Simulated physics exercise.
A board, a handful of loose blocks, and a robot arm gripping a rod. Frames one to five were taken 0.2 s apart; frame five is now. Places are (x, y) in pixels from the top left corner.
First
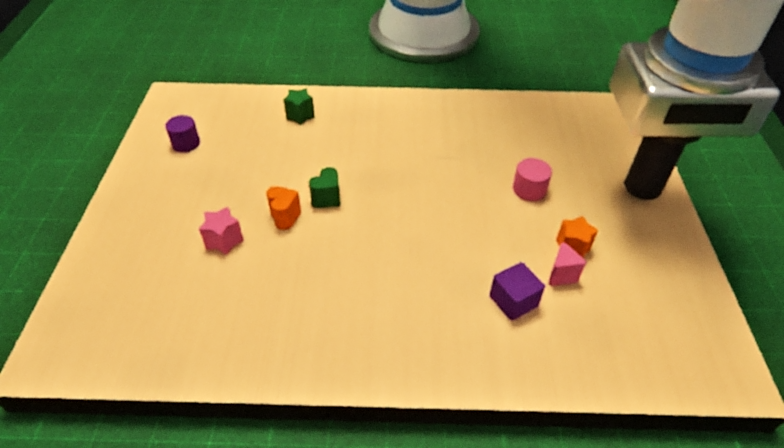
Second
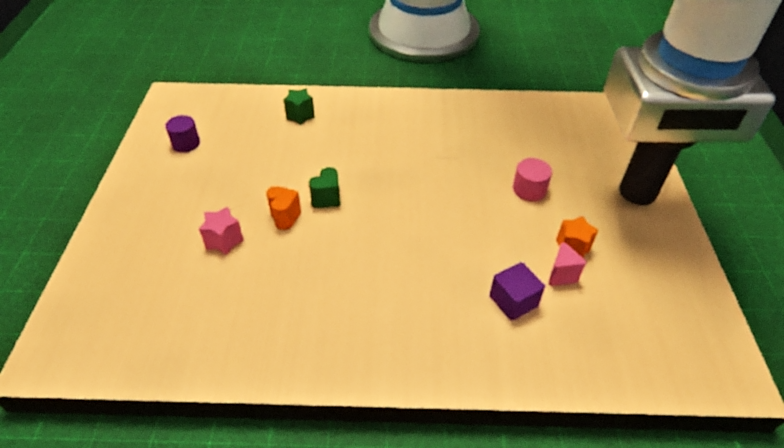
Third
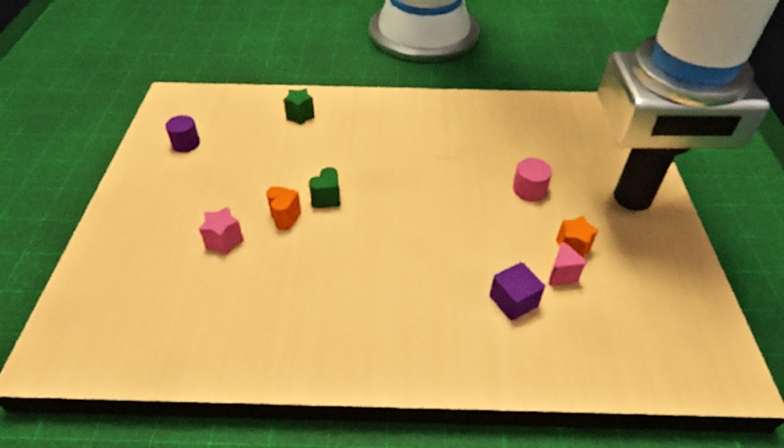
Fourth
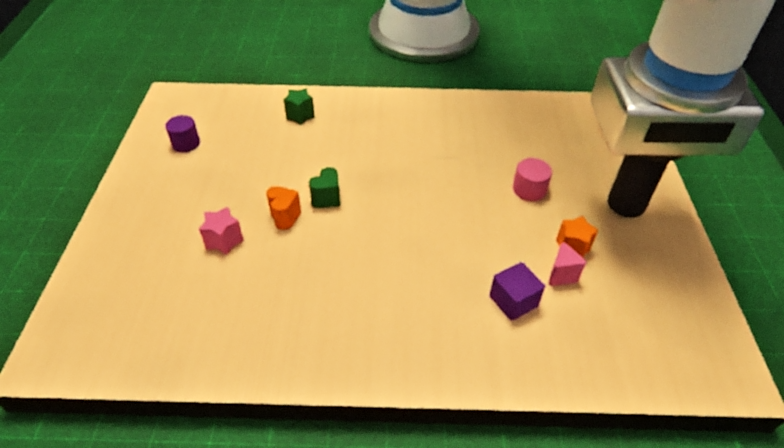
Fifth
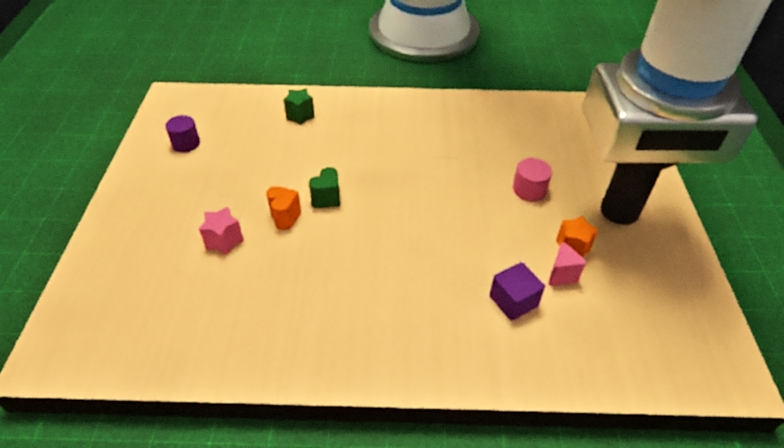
Robot arm gripping a dark rod, moving slightly down and left near an orange star block, with the scattered blocks staying still.
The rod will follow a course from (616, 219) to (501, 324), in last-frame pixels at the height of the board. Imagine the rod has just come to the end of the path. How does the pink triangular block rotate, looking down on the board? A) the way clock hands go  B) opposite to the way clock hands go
I'll go with B - opposite to the way clock hands go.
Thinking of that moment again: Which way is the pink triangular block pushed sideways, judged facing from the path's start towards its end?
It shifts to the left.
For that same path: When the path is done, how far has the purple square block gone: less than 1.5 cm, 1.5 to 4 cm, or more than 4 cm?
Its displacement is above 4 cm.
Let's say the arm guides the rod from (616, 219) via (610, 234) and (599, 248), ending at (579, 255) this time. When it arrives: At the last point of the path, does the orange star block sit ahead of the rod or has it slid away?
The rod still has the orange star block in front of it when the path ends.
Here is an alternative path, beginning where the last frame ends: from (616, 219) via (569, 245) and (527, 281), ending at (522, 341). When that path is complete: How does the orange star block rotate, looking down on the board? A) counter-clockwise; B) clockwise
My answer is option B.
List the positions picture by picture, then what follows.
In the first picture, tip of the rod at (643, 187), middles of tops, purple square block at (520, 281), pink round block at (535, 169), pink triangular block at (568, 256), orange star block at (580, 228).
In the second picture, rod at (638, 192), nothing pushed.
In the third picture, rod at (632, 198), nothing pushed.
In the fourth picture, rod at (626, 204), nothing pushed.
In the fifth picture, rod at (620, 211), purple square block at (520, 281), pink round block at (535, 169), pink triangular block at (568, 256), orange star block at (580, 228).
What follows on the original path. One third of the way, rod at (585, 244); pink triangular block at (564, 263), turned 40° anticlockwise; orange star block at (558, 239), turned 15° clockwise.
Two thirds of the way, rod at (546, 278); purple square block at (505, 287), turned 15° anticlockwise; pink triangular block at (543, 292), turned 25° anticlockwise; orange star block at (515, 255), turned 55° clockwise.
At the end, rod at (503, 316); purple square block at (463, 310), turned 35° clockwise; pink round block unmoved; pink triangular block at (521, 334), turned 80° anticlockwise; orange star block at (507, 257), turned 85° clockwise.
